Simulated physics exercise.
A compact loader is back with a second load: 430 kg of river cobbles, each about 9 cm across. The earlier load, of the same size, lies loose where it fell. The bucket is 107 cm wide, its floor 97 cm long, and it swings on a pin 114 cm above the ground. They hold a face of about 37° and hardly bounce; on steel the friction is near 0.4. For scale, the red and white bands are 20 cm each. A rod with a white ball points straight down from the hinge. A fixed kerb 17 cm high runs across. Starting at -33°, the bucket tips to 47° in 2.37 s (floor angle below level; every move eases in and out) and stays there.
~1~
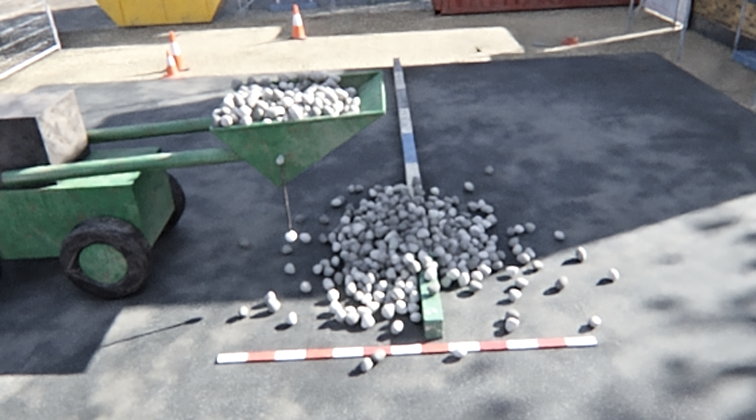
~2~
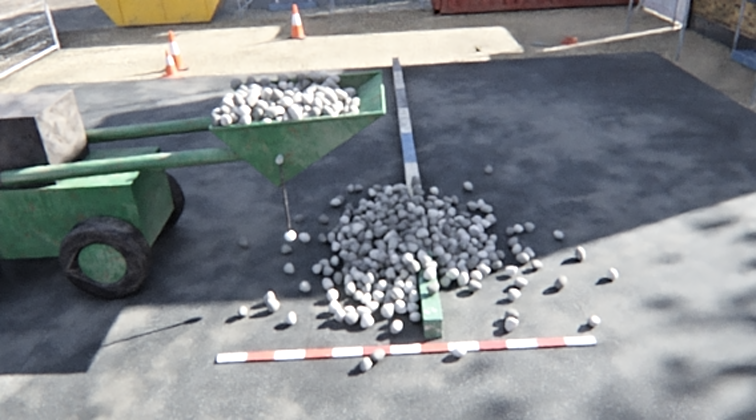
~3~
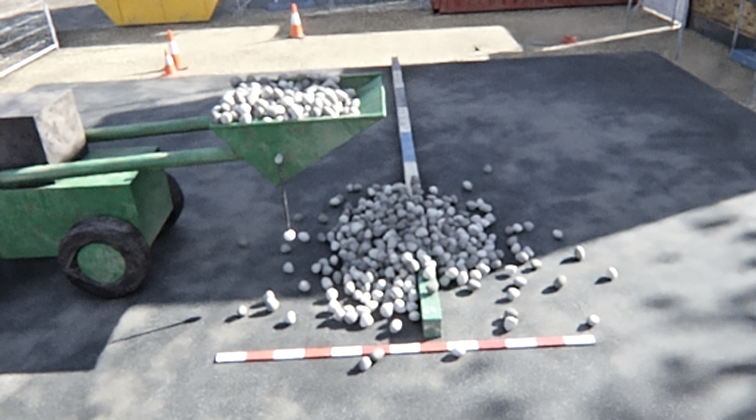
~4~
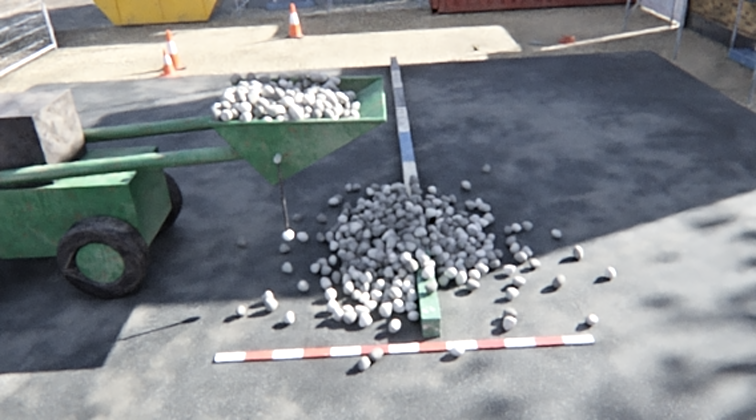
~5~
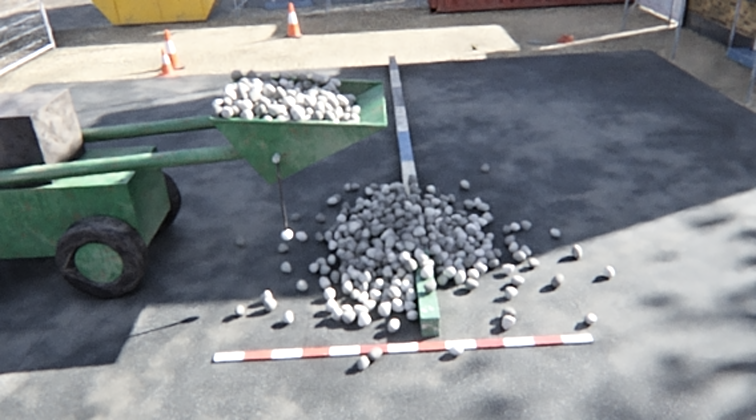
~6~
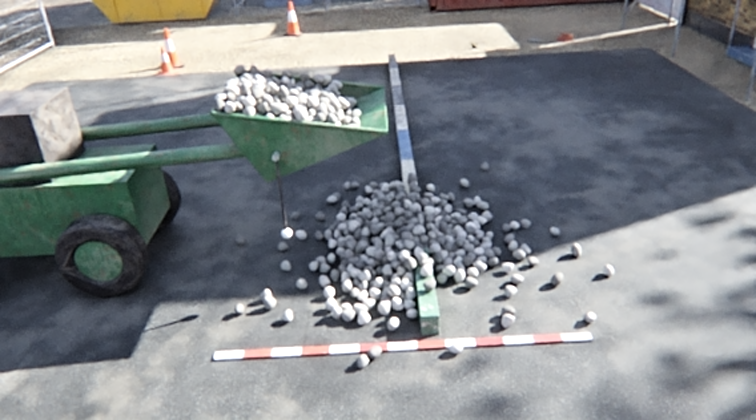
On a sunlit paved yard, a green wheeled machine holds a bucket of grey stones over a loose heap of similar stones lying across a kerb, behind a red and white strip. The bucket barely moves at first, then tilts slightly, its right lip dipping while the stones stay inside.
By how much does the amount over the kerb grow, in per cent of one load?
Some 20 per cent is added.
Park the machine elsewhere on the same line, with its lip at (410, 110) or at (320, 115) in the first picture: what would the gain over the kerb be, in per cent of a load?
First some 50, then 0 per cent.
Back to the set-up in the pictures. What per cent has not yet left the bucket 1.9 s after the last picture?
Roughly 5 per cent is still inside.
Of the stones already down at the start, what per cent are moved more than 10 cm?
Roughly 15 per cent of them.
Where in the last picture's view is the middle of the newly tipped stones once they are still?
Their middle is at about (377, 231).
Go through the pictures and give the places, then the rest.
In the first frame, the bucket is at -33°, its lip at (384, 113); the top of the load is at (276, 86). The earlier load is highest near (412, 217), 28 cm above ground level, 72 % on this side of the kerb, 28 % over the kerb.
The second frame shows lip at (384, 113), floor tilted -32°, highest stones at (271, 86).
The third frame shows lip at (385, 116), floor tilted -31°, highest stones at (266, 87).
In the fourth frame, the bucket is at -28°, its lip at (385, 120); the top of the load is at (255, 86).
The fifth frame shows lip at (386, 126), floor tilted -24°, highest stones at (248, 85).
The sixth frame shows lip at (388, 132), floor tilted -20°, highest stones at (245, 80).
Then, 1.2 s after the last picture the floor is at 35°; in per cent of one load, 78 in the bucket, 94 on this side of the kerb, 28 over the kerb; the foremost stones are at (556, 255).
Then, 1.9 s after the last picture the floor is at 47°; in per cent of one load, 5 in the bucket, 151 on this side of the kerb, 44 over the kerb; the foremost stones are at (553, 249).
Then, 2.2 s after the last picture the floor is at 47°; in per cent of one load, 0 in the bucket, 154 on this side of the kerb, 46 over the kerb; the foremost stones are at (556, 248).
Then, 4.9 s after the last picture the floor is at 47°; in per cent of one load, 0 in the bucket, 152 on this side of the kerb, 48 over the kerb; the foremost stones are at (557, 248). Net gain over the kerb, 20.
